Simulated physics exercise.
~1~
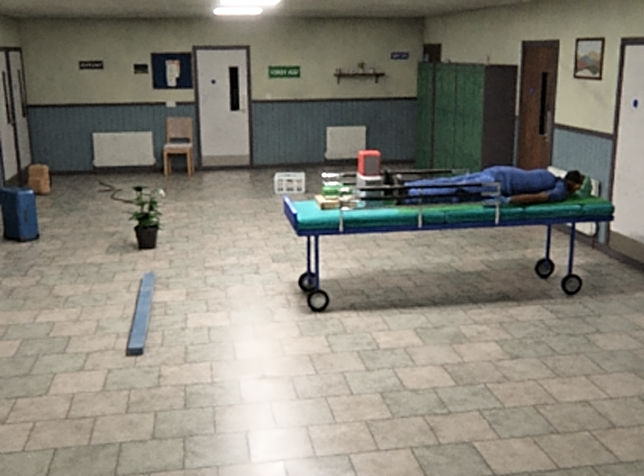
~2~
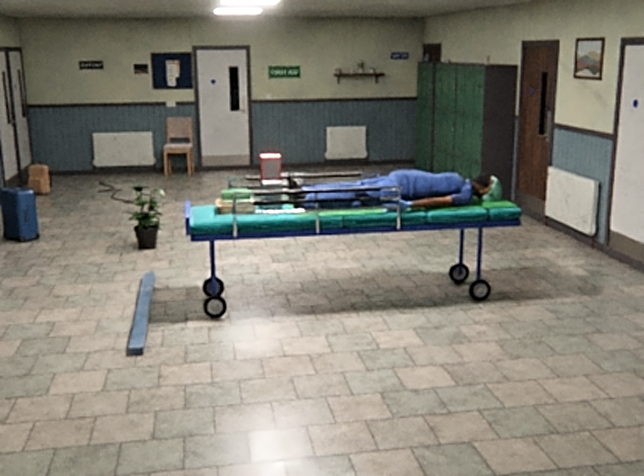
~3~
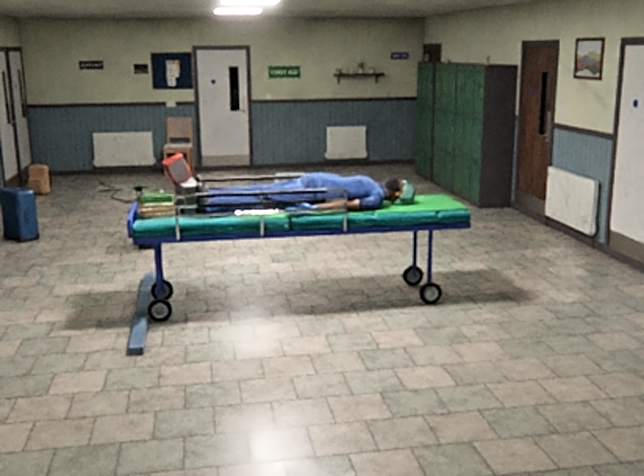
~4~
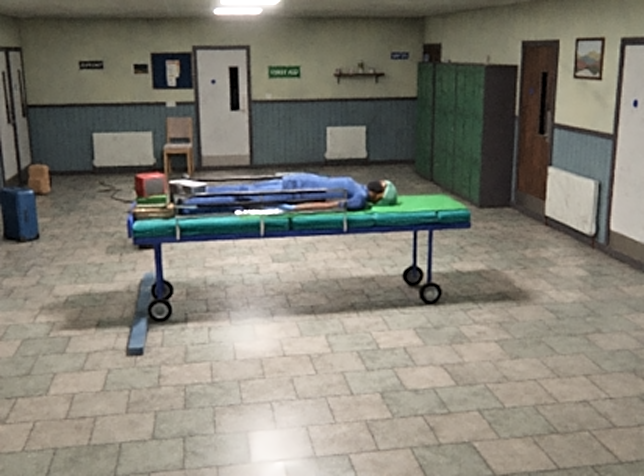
A wheeled stretcher carrying a person rolls left, stops at a sill, and a red object topples aboard.
